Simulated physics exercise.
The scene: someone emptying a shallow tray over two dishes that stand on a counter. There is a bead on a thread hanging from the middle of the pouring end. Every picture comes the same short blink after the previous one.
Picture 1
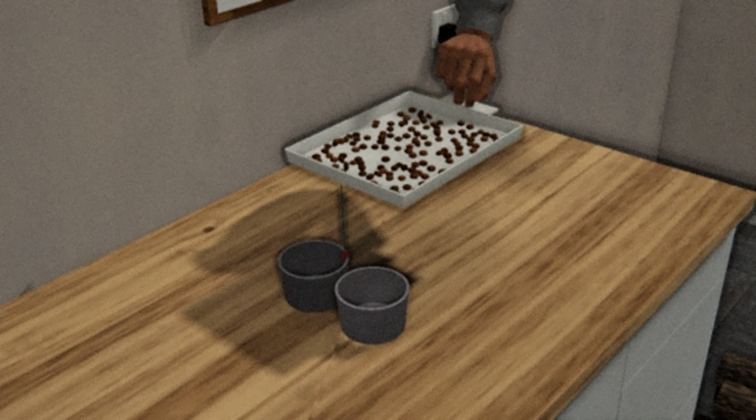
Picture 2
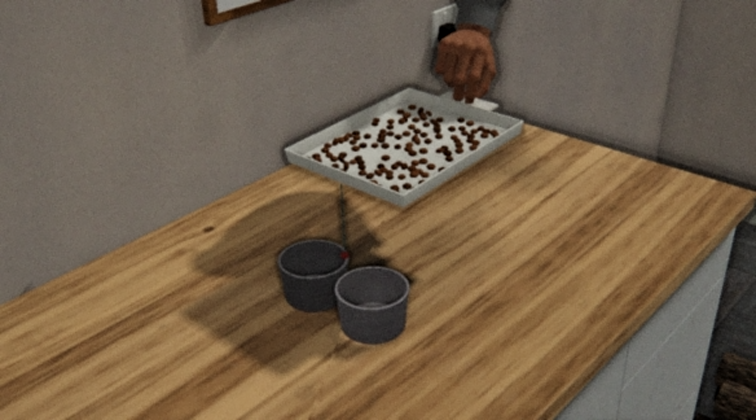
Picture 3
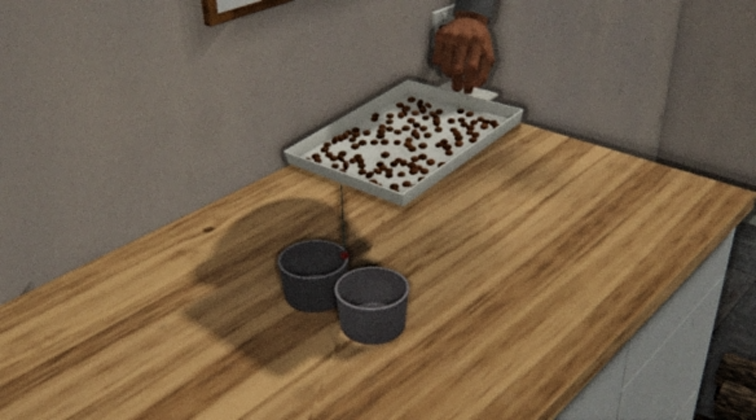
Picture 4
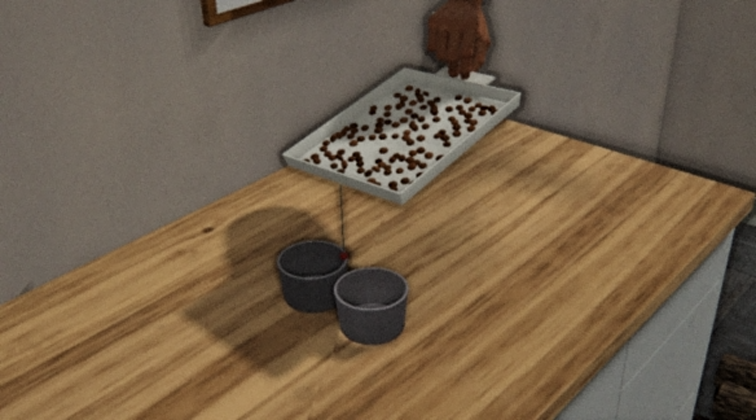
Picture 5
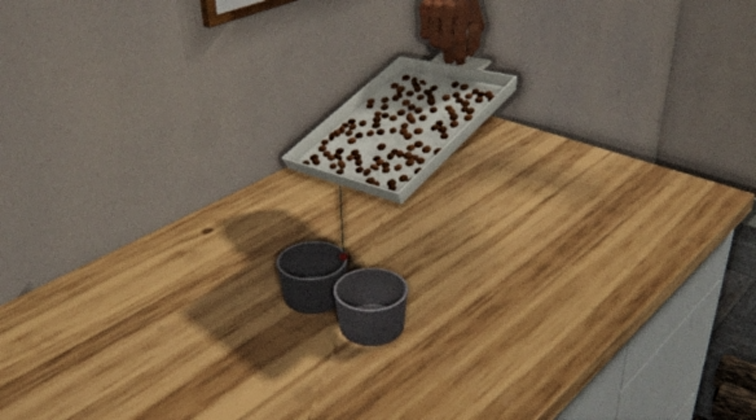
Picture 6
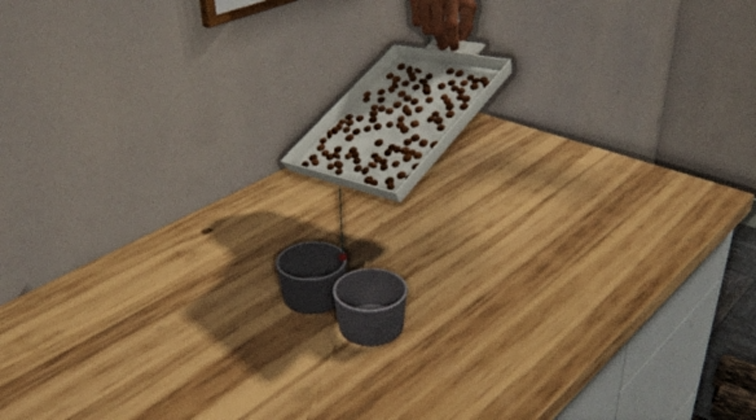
A hand raises the far end of a shallow tray of brown bits, steepening its tilt.
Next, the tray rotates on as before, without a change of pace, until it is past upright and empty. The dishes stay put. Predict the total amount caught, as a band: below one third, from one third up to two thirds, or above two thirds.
From one third up to two thirds.
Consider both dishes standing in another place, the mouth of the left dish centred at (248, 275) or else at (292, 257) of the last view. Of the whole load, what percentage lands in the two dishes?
I'd expect some 30 percent, and then some 80 percent.
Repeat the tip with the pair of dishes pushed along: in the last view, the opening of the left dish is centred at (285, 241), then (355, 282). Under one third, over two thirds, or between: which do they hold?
Between a third and two thirds, then below one third.
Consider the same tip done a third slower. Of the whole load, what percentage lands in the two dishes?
Share: Around 50%.
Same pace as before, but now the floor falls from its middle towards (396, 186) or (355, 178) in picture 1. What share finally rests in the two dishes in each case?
Roughly 60 per cent, and 50 per cent.
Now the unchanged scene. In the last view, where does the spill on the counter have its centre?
Around (244, 311).
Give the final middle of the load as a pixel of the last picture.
At about (297, 295), give or take.
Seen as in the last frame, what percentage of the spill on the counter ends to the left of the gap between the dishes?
About 100 %.
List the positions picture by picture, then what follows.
Corners of the pouring end at (288, 149) and (403, 194), level; middle of the load at (408, 151), bits of dog kibble; left dish at (290, 288); right dish at (349, 319); bead on its thread at (345, 255), in the first frame.
Corners of the pouring end at (288, 149) and (403, 193), level; middle of the load at (408, 149), in the second frame.
Corners of the pouring end at (287, 151) and (402, 193), tipped barely, lowest at the left corner; middle of the load at (408, 145), in the third frame.
Corners of the pouring end at (286, 154) and (400, 192), tipped a little, lowest at the left corner; middle of the load at (406, 138), in the fourth frame.
Corners of the pouring end at (285, 157) and (398, 191), tipped clearly, lowest at the left corner; middle of the load at (403, 132), in the fifth frame.
Corners of the pouring end at (284, 160) and (395, 191), tipped clearly, lowest at the left corner; middle of the load at (400, 125); left dish at (288, 290); right dish at (347, 321), in the sixth frame.
Soon, tray tipped steeply; nearly all on the tray; a stray few in the air.
A while on, tray tipped past a quarter turn; about a third on the tray; about a quarter in the left dish; about a quarter outside both; a small part in the air.
Towards the end, tray tipped past a quarter turn; about half in the left dish; about half outside both.
Finally, tray tipped past a quarter turn; none in the right dish; about half in the left dish; about half outside both.
